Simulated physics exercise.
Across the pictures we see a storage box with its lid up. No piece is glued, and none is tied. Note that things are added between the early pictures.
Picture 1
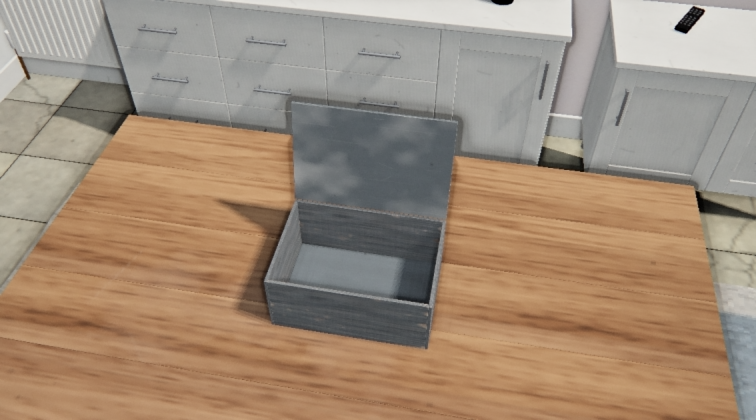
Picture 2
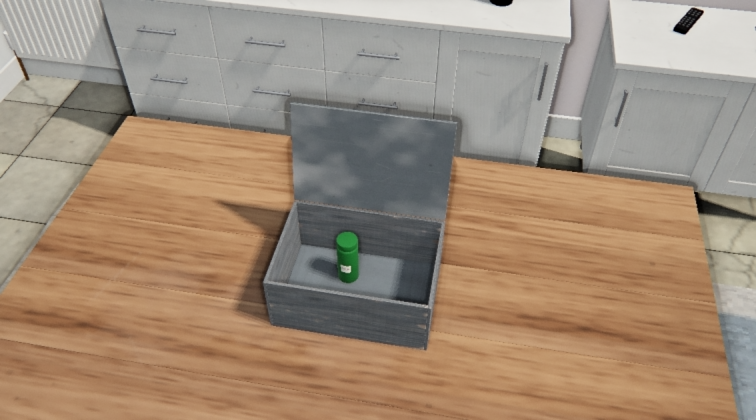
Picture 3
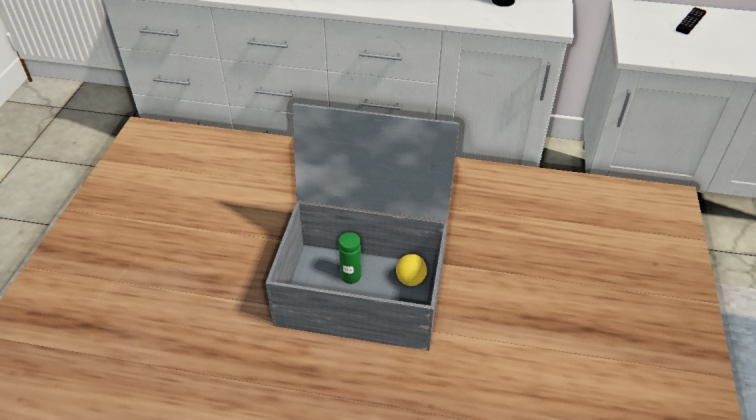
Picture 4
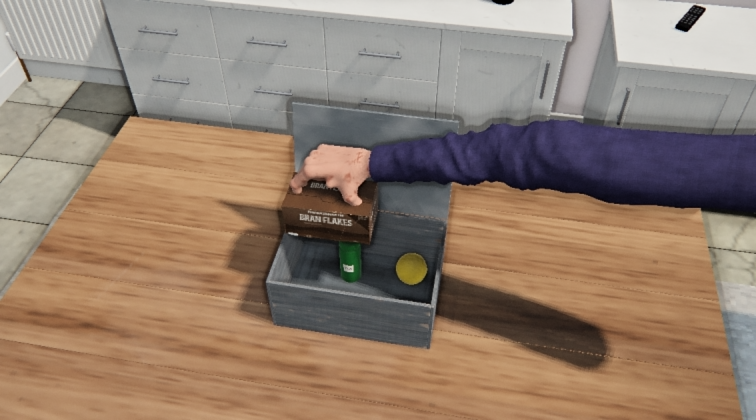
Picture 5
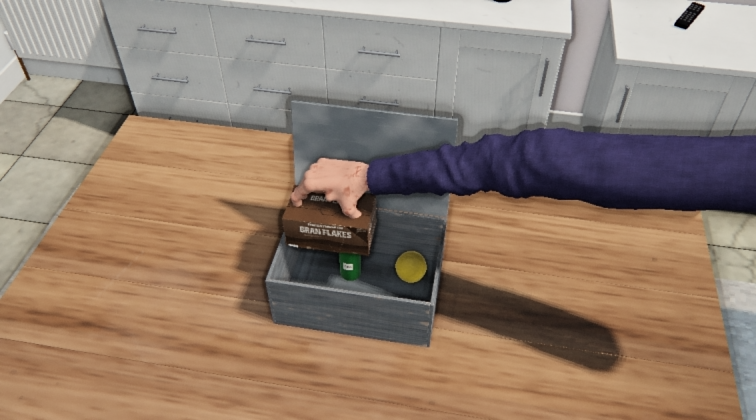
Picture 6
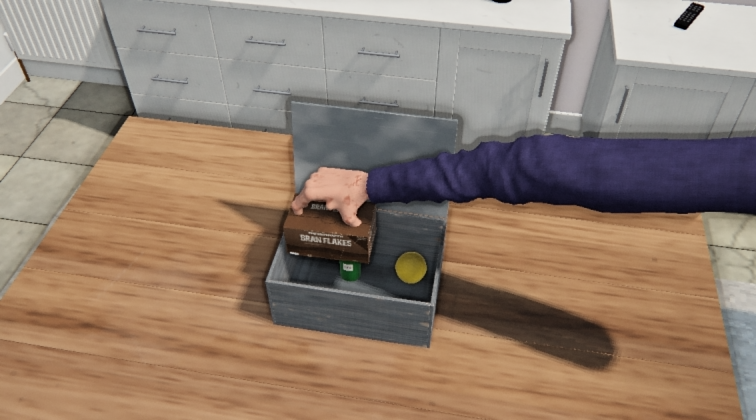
A green shaker and then a yellow ball appeared in an open grey box, and after that a hand from the right lowered a brown carton into the box's left side, still holding it.
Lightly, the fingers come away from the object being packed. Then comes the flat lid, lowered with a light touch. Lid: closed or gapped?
The lid goes all the way down.
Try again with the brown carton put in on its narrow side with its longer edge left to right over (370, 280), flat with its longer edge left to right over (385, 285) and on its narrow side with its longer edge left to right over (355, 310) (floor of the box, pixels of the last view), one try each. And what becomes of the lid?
In the first case it sits on the rim; in the second case it sits on the rim; in the third case it closes.
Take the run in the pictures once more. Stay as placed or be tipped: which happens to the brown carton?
The brown carton ends up leaning.
Then, 1.10 s past the last view, lid starting down; brown carton on its side near (335, 282).
Then, 1.80 s past the last view, lid 37° above the rim; brown carton on its side near (335, 282).
Finally, lid shut; down or leaning hard in the box, brown carton; the other 2 still in place. Final places as the last picture's camera would see them, brown carton near (335, 282).
